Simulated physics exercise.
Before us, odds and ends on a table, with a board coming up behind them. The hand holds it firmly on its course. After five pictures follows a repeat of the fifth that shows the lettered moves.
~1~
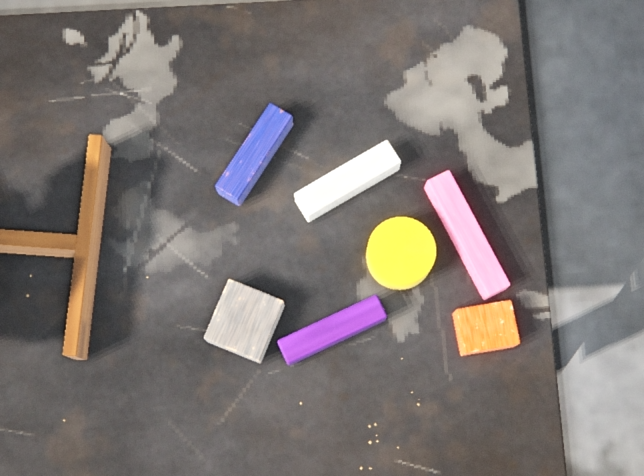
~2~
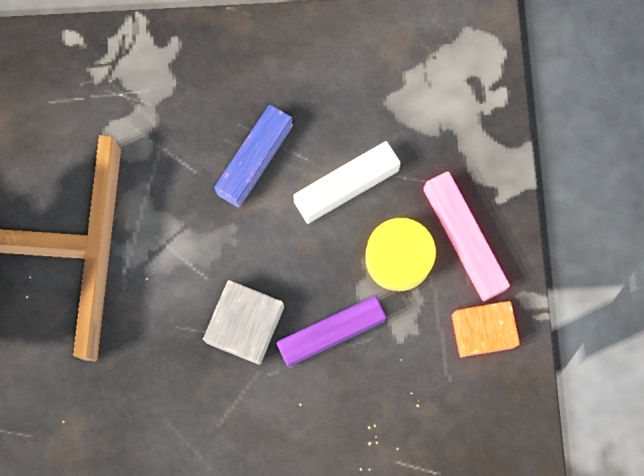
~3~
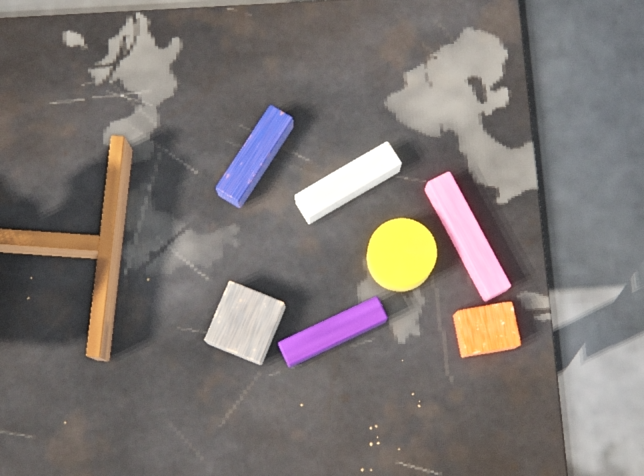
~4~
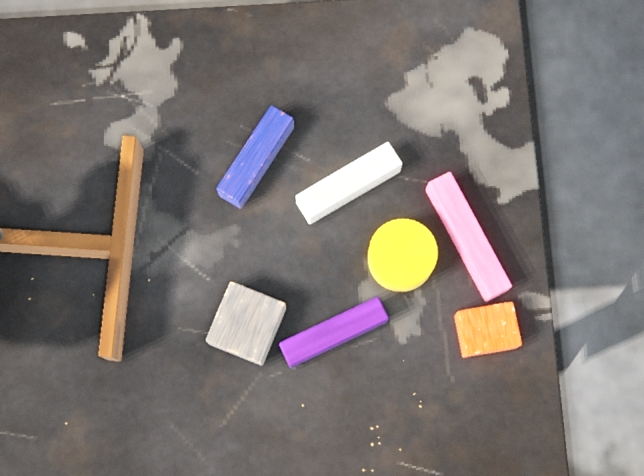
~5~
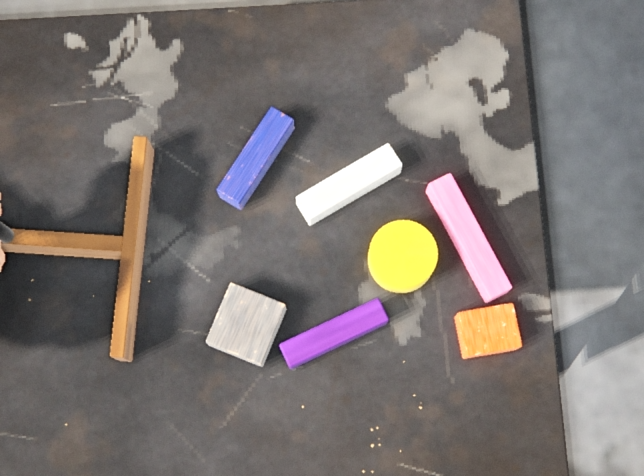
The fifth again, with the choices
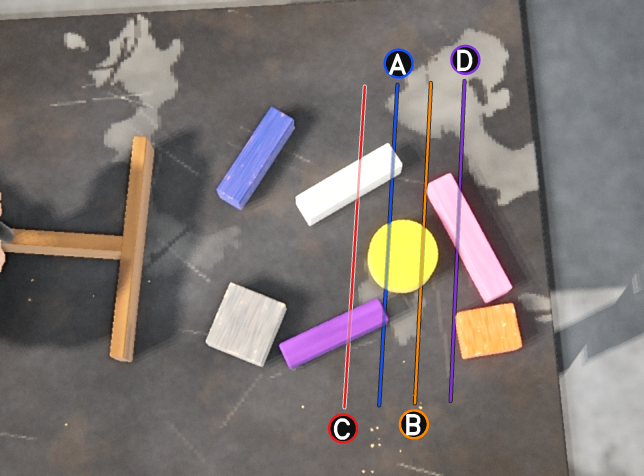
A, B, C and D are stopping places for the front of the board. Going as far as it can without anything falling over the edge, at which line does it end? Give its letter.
No farther than B.
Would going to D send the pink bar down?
By then, yes.
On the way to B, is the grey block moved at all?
By then, yes.
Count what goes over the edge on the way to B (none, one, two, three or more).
In all, none.
On the marked copy, A at (389, 240); B at (423, 238); C at (355, 242); D at (458, 236).
With B. Early on, board (234, 238); purple stick (349, 332); grey block (267, 321).
Further on, board (340, 232); yellow tin (415, 254); purple stick (419, 340).
At the end, board (421, 227); orange block (534, 335); pink bar (518, 247); nothing has fallen.
As for the rest, A is safe but short; C is safe but short; D drops the orange block and pink bar.
